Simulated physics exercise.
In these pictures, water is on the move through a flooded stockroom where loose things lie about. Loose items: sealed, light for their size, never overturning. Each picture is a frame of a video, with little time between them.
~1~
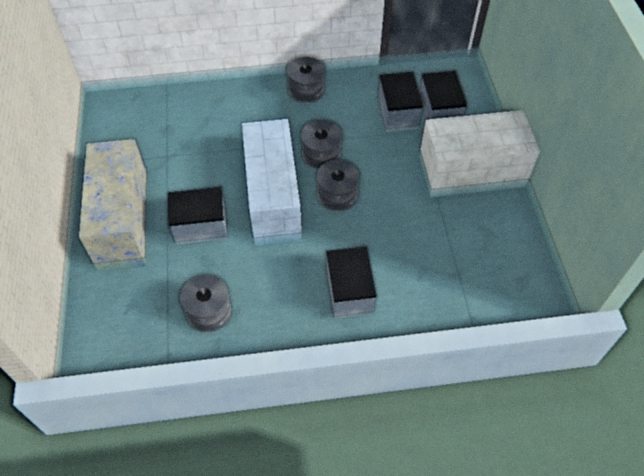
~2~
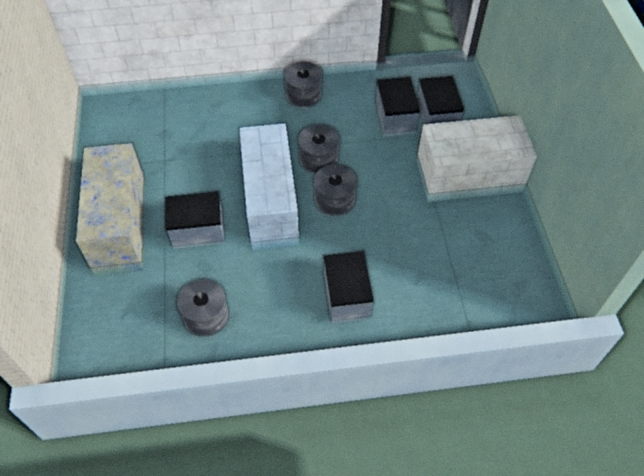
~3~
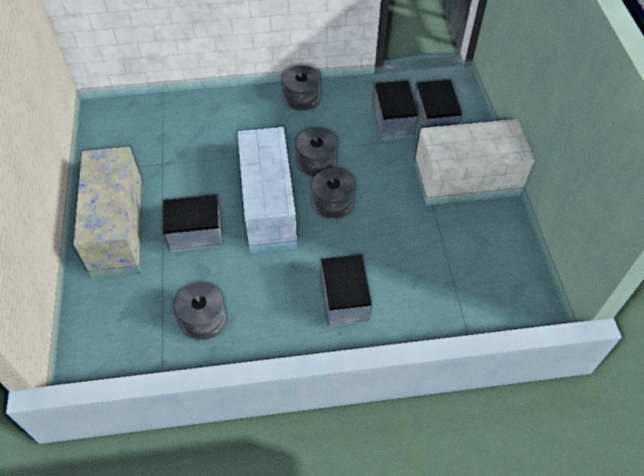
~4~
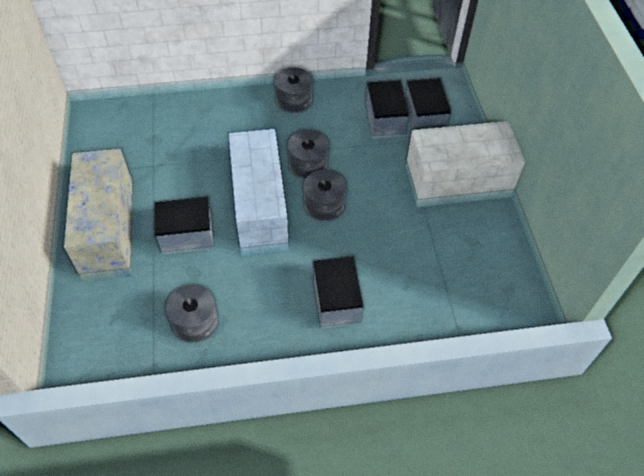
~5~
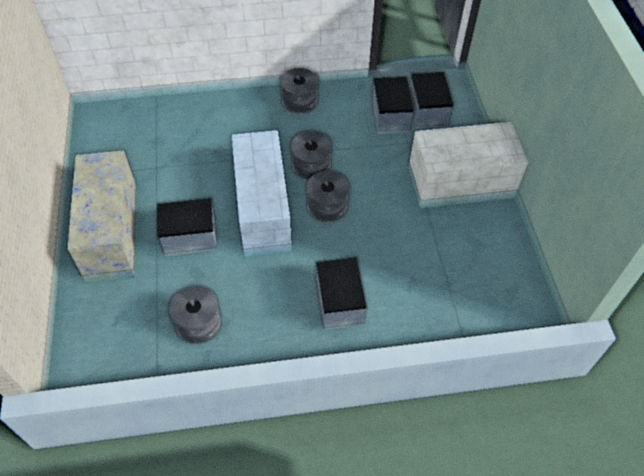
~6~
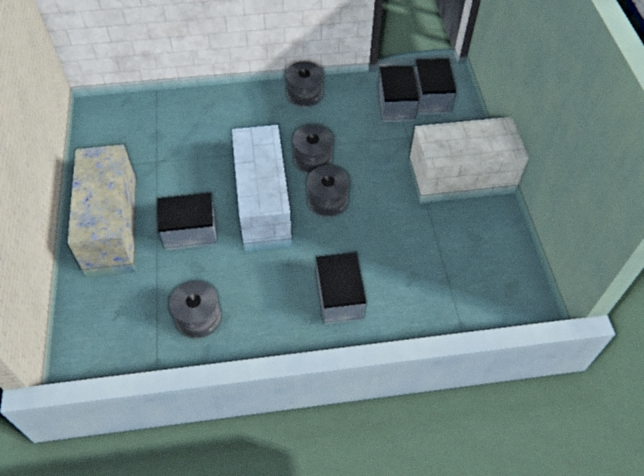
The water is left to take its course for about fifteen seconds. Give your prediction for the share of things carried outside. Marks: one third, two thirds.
Honestly, the part swept out lands in the middle band of thirds.
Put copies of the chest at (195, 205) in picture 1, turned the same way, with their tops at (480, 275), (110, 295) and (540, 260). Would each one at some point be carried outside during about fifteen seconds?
Outcomes in turn are not expelled, not expelled, not expelled.
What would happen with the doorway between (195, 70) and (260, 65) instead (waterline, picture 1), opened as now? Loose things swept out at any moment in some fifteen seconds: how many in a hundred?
I'd guess around 20 percent.
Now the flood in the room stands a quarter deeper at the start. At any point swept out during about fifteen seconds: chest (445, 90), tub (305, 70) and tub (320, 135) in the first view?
Respectively: Exited / exited / exited.
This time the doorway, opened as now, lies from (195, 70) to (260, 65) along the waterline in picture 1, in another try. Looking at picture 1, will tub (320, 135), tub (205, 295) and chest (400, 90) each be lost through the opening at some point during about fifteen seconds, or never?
First lost, second trapped, third trapped.
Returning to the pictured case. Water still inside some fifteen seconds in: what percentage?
I'd estimate some 66 percent of the water stays.
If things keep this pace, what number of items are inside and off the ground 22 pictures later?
That adds up to 3.
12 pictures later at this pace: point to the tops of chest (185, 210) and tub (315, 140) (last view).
Expect them at roughly (192, 184) and roughly (398, 75).
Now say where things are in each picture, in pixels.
A chest at (444, 89), afloat; a chest at (401, 90) floats; 0 of 8 have shifted, in the first frame.
A chest at (442, 94), afloat; a chest at (398, 94), afloat; 0 of 8 have shifted, in the second frame.
A chest at (439, 97), afloat; a chest at (396, 98) floats; 0 of 8 have shifted, in the third frame.
A chest at (429, 95), afloat, close to its start; a chest at (388, 97), afloat, close to its start; 2 of 8 have shifted, in the fourth frame.
A chest at (432, 89) floats, close to its start; a chest at (393, 93), afloat, close to its start; 3 of 8 have shifted, in the fifth frame.
A chest at (436, 75) floats, a stride from its start; a chest at (399, 82) floats, close to its start; 3 of 8 have shifted, in the sixth frame.
A moment on, 0 of 8 are out; 8 afloat.
Next, 3 of 8 are out; 5 afloat.
Later, 5 of 8 are out; 3 afloat.
In the end, 5 of 8 are out; 3 afloat.
